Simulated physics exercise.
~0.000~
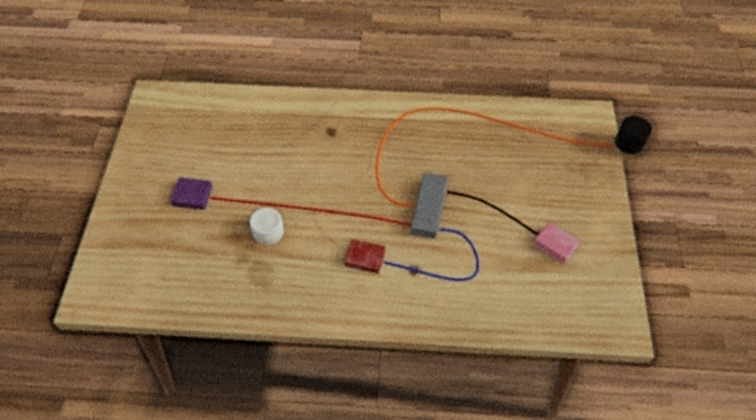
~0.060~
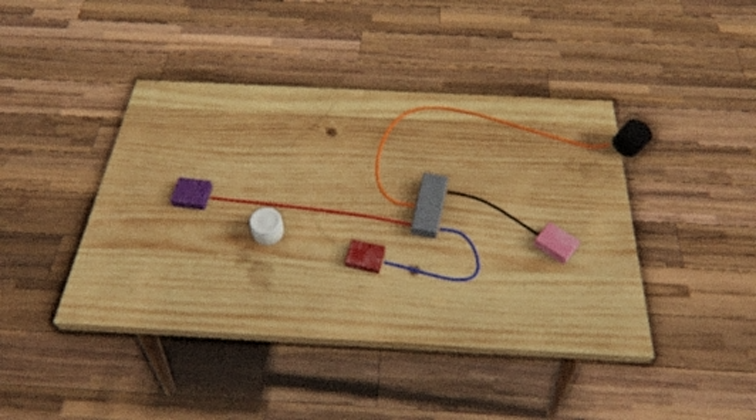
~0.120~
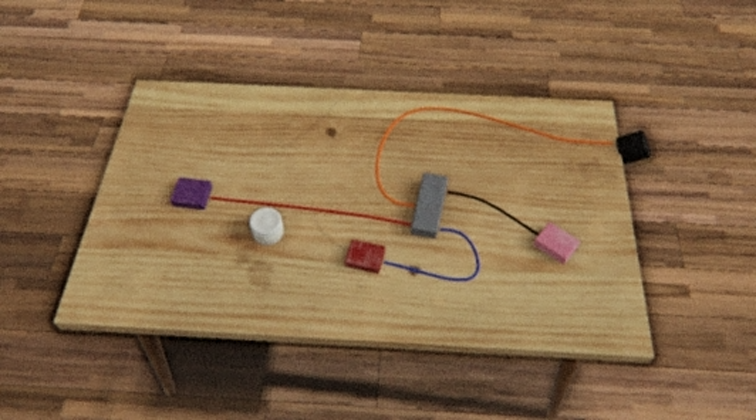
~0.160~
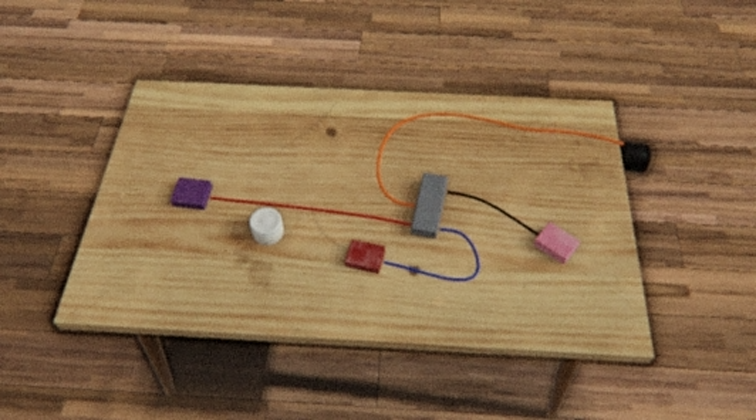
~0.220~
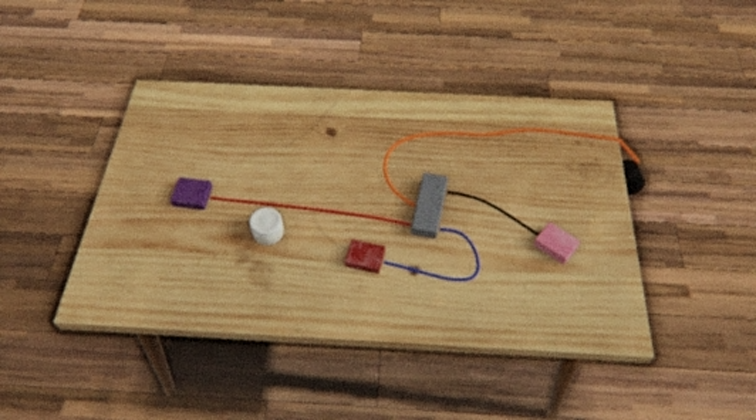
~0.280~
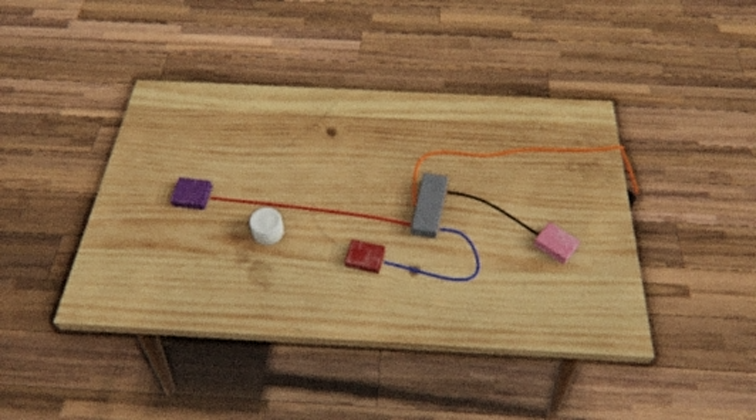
In the video, a black speaker tips and sinks beyond the right edge of a wooden table, drawing its orange cable straighter across the top, while the grey strip, purple, red and pink devices and white canister stay still.
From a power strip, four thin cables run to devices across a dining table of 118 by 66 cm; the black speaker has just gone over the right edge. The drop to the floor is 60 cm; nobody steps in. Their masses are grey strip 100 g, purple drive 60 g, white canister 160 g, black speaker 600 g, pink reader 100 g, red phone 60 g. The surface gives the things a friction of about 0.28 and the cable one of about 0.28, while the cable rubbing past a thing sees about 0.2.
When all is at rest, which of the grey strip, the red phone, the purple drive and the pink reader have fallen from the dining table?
Once everything settles, the grey strip is no longer up there, the red phone is no longer up there, the purple drive is no longer up there, and the pink reader is no longer up there.
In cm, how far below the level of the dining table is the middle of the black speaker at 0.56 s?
Roughly 55 centimetres.
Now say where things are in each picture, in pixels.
In the first frame, grey strip (430, 201); red phone (365, 254); purple drive (191, 190); pink reader (558, 240); orange cable runs through (384, 193) (384, 139) (439, 109) (504, 123) (571, 140).
In the second frame, black speaker (636, 130); orange cable runs through (383, 193) (438, 108) (569, 141).
In the third frame, black speaker (634, 147); orange cable runs through (383, 193) (439, 109) (570, 141).
In the fourth frame, black speaker (633, 157); orange cable runs through (384, 192) (448, 115) (583, 134).
In the fifth frame, black speaker (628, 178); orange cable runs through (390, 184) (483, 135) (619, 140).
In the sixth frame, grey strip (430, 201); red phone (365, 254); purple drive (191, 190); pink reader (558, 240); orange cable runs through (466, 154) (541, 150) (610, 148).
After 0.6 s, the strip's end of the orange cable at (567, 182); purple drive 54 cm off its start, grey strip 30 cm off its start, red phone 4 cm off its start.
After 0.8 s, the strip has left the top; purple drive 105 cm off its start, grey strip over the edge, red phone 27 cm off its start.
After 1.1 s, the strip has left the top; purple drive over the edge, red phone 59 cm off its start at (625, 188), grey strip over the edge.
After 1.4 s, the strip has left the top; purple drive over the edge, red phone over the edge, grey strip over the edge.
After 2.6 s, the strip has left the top; purple drive over the edge, red phone over the edge, grey strip over the edge, pink reader over the edge.
